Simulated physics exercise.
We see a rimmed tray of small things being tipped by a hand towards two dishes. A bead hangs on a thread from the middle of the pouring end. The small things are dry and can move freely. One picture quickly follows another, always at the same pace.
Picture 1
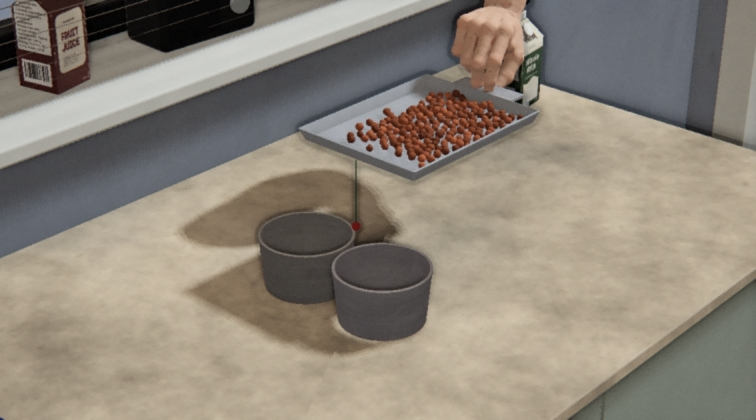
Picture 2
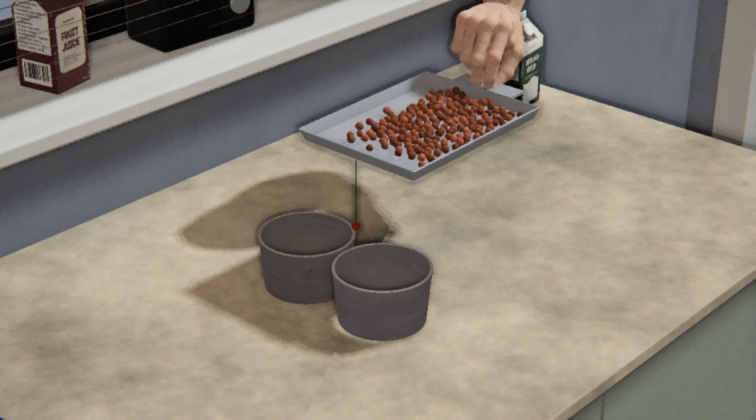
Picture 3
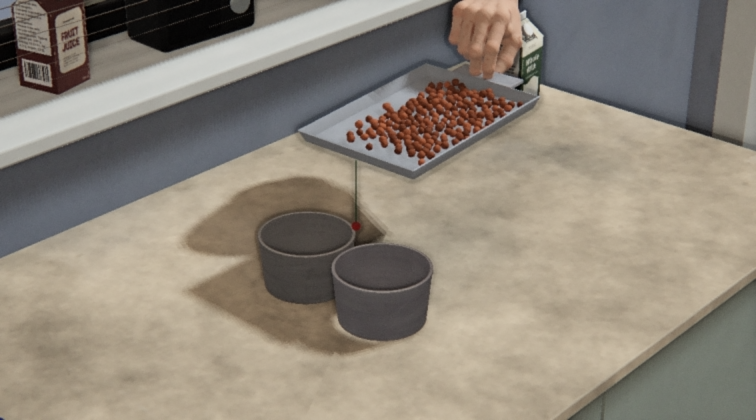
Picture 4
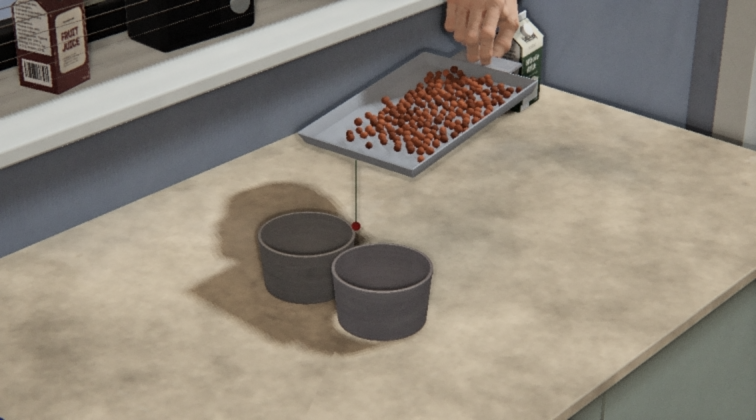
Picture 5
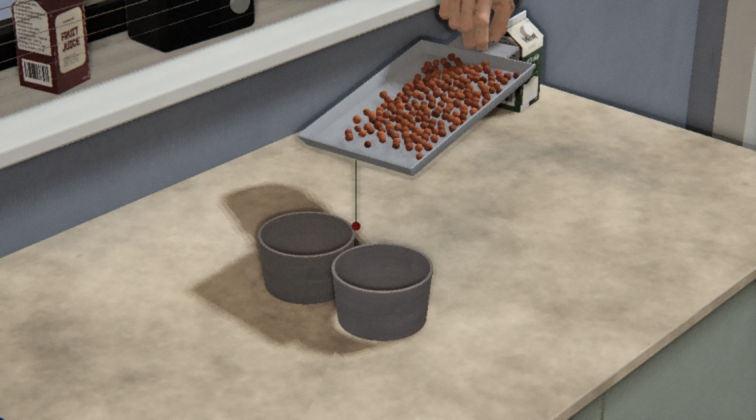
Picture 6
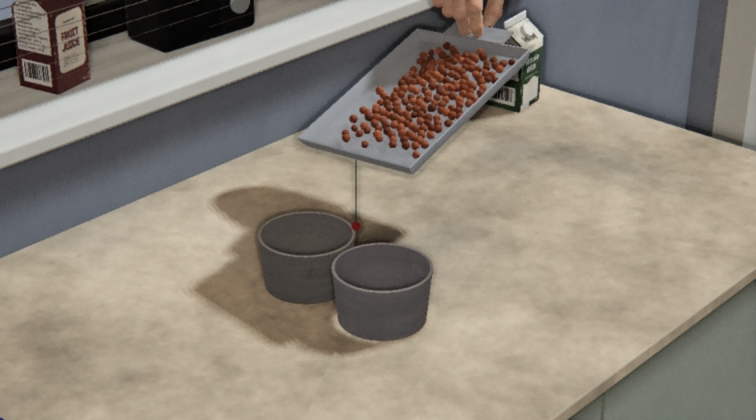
At the start, a hand holds a gray rimmed tray of small reddish-brown pellets nearly level above two dark round dishes on a counter. The hand then raises the far end, tilting the tray gradually more steeply toward its left corner, while the pellets stay on it and the red bead hangs still.
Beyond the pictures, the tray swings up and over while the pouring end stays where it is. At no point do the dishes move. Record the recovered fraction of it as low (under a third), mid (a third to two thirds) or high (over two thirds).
Recovered fraction: High.
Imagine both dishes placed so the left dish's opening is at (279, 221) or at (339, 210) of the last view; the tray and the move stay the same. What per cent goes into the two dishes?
In turn 90 and 10 in a hundred.
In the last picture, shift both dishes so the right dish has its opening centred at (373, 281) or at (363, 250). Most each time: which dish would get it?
The first try: Left. The second: The dish on the left.
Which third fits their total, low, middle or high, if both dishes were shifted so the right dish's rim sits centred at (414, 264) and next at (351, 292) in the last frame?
On the first try the answer is in the middle band, and on the second it is less than a third.
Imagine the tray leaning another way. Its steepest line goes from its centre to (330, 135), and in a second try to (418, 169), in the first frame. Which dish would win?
On the first try it would be the one on the left, and on the second the one on the right.
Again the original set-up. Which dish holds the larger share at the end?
Reply: The left-hand one.
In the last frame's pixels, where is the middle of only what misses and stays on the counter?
The middle lies near (219, 271).
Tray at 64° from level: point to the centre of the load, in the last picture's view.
Centre estimate: (331, 142).
Soon after the last picture, tray tipped steeply; most on the tray; a stray few in the right dish; a small part in the left dish; a stray few outside both; a small part in the air.
A little later, tray tipped past a quarter turn; a stray few on the tray; a small part in the right dish; about two thirds in the left dish; a small part outside both; a small part in the air.
Later still, tray tipped past a quarter turn; a small part in the right dish; most in the left dish; a small part outside both.
At rest, tray tipped past a quarter turn; a small part in the right dish; most in the left dish; a small part outside both.
